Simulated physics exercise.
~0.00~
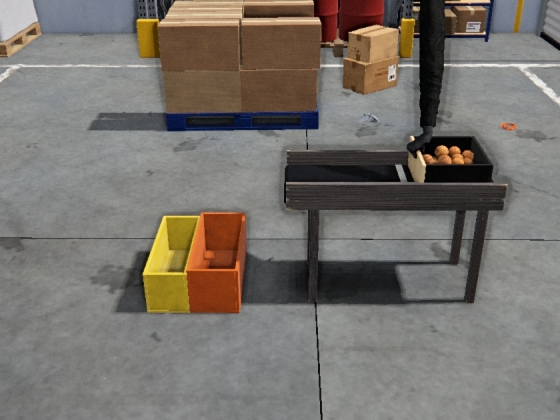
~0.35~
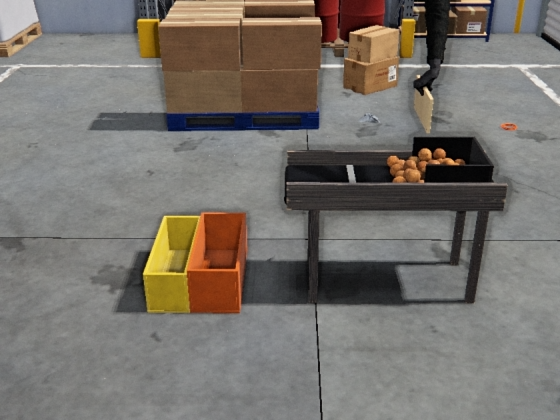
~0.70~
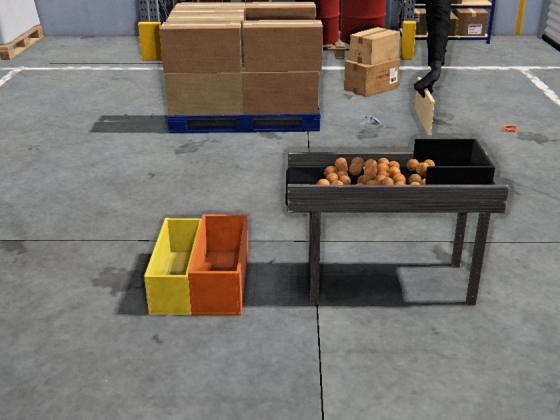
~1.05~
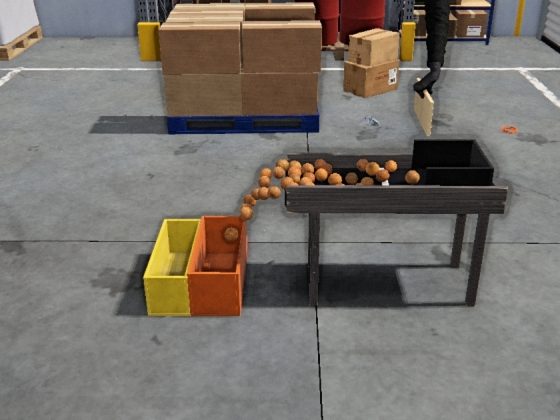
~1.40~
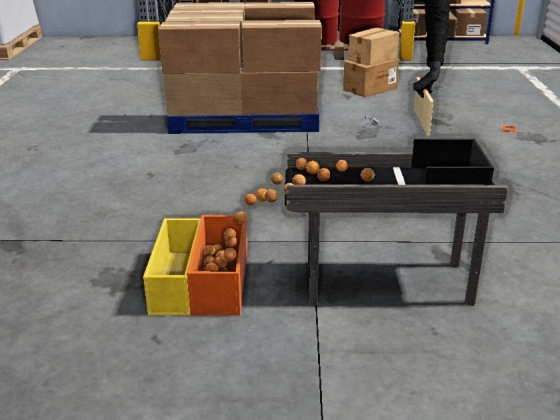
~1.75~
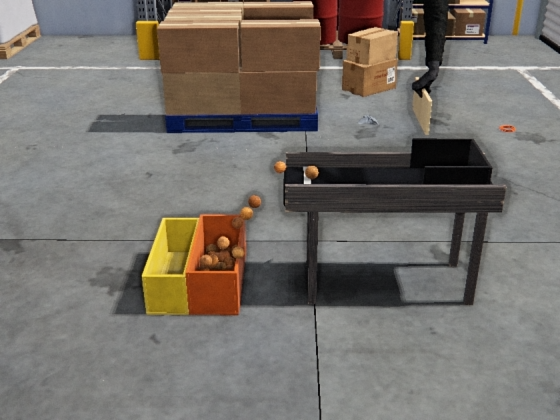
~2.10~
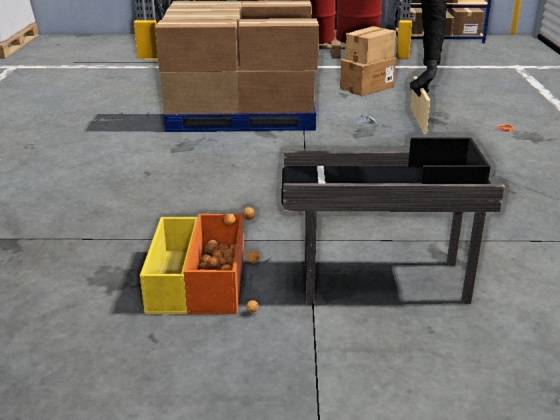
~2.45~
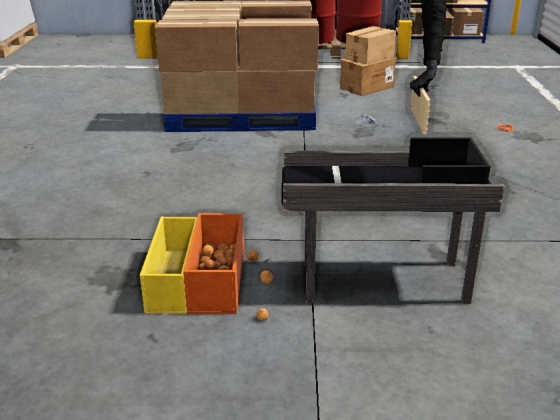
A gloved hand lifts a gate and onions ride left, most dropping into the orange bin.
